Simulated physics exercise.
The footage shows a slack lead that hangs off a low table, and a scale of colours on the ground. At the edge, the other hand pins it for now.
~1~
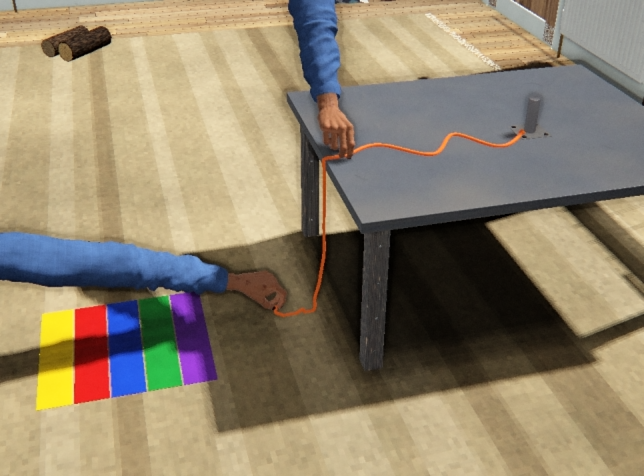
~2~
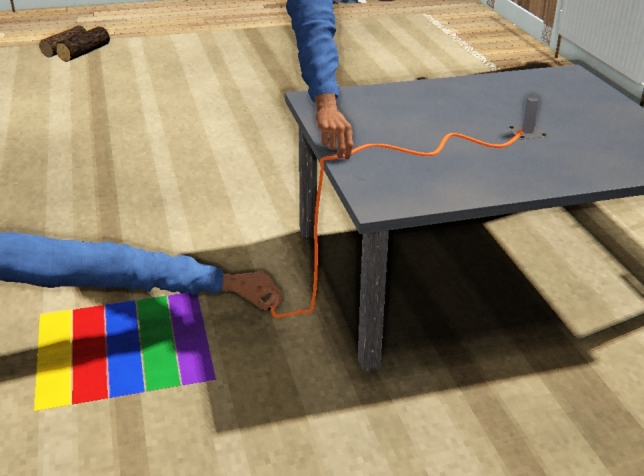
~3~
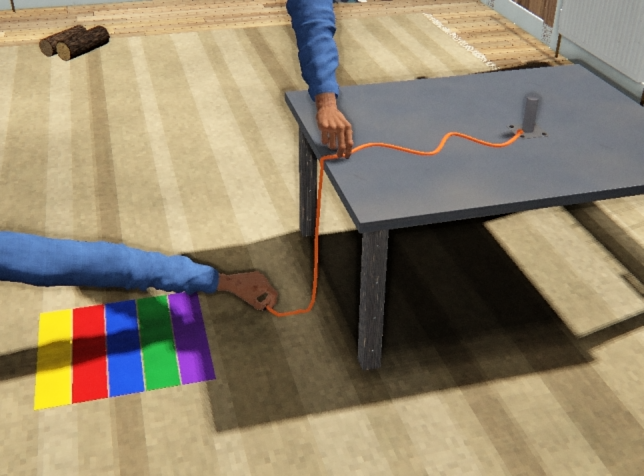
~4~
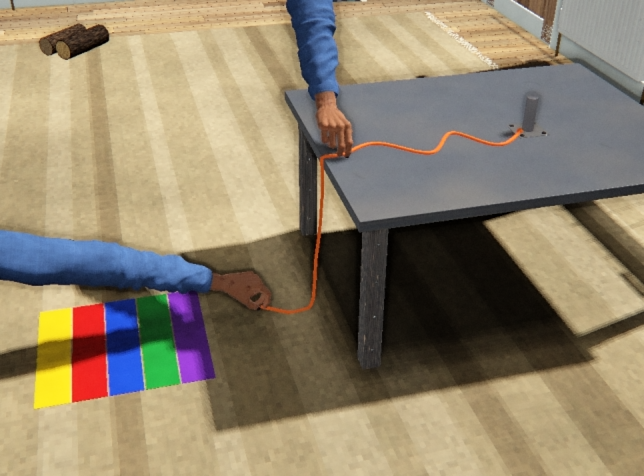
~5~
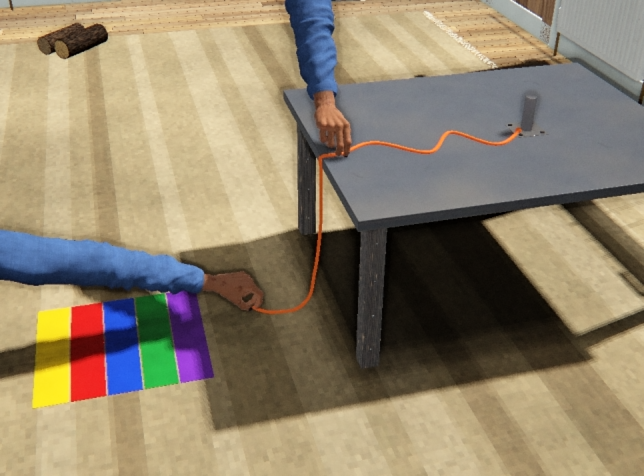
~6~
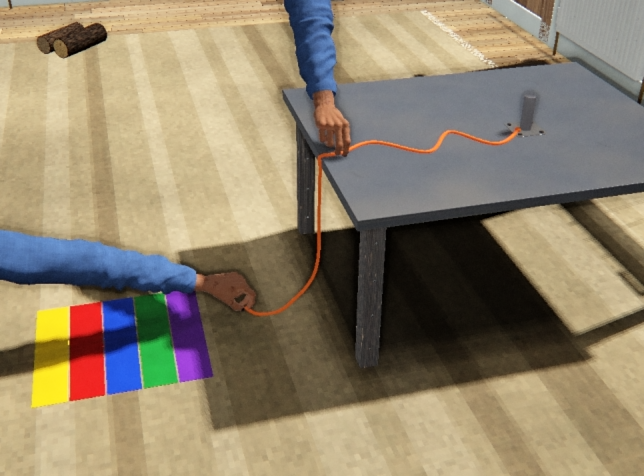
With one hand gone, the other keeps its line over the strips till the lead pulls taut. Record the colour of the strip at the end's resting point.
Resting point: Red strip.
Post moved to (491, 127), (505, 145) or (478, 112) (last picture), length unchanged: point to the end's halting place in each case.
First close to (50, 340), next close to (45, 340), last close to (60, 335).
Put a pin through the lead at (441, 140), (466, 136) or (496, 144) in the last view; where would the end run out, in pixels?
Estimated spots in sequence: (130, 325), (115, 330), (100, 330).
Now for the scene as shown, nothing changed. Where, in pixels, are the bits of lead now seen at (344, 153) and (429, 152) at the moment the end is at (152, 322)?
Around (309, 189) and (382, 149).
Early on, end near (153, 322); over green.
Midway, end near (110, 329); over blue.
At the end of the slack, end near (86, 332); over red. It gets as far as the red strip.
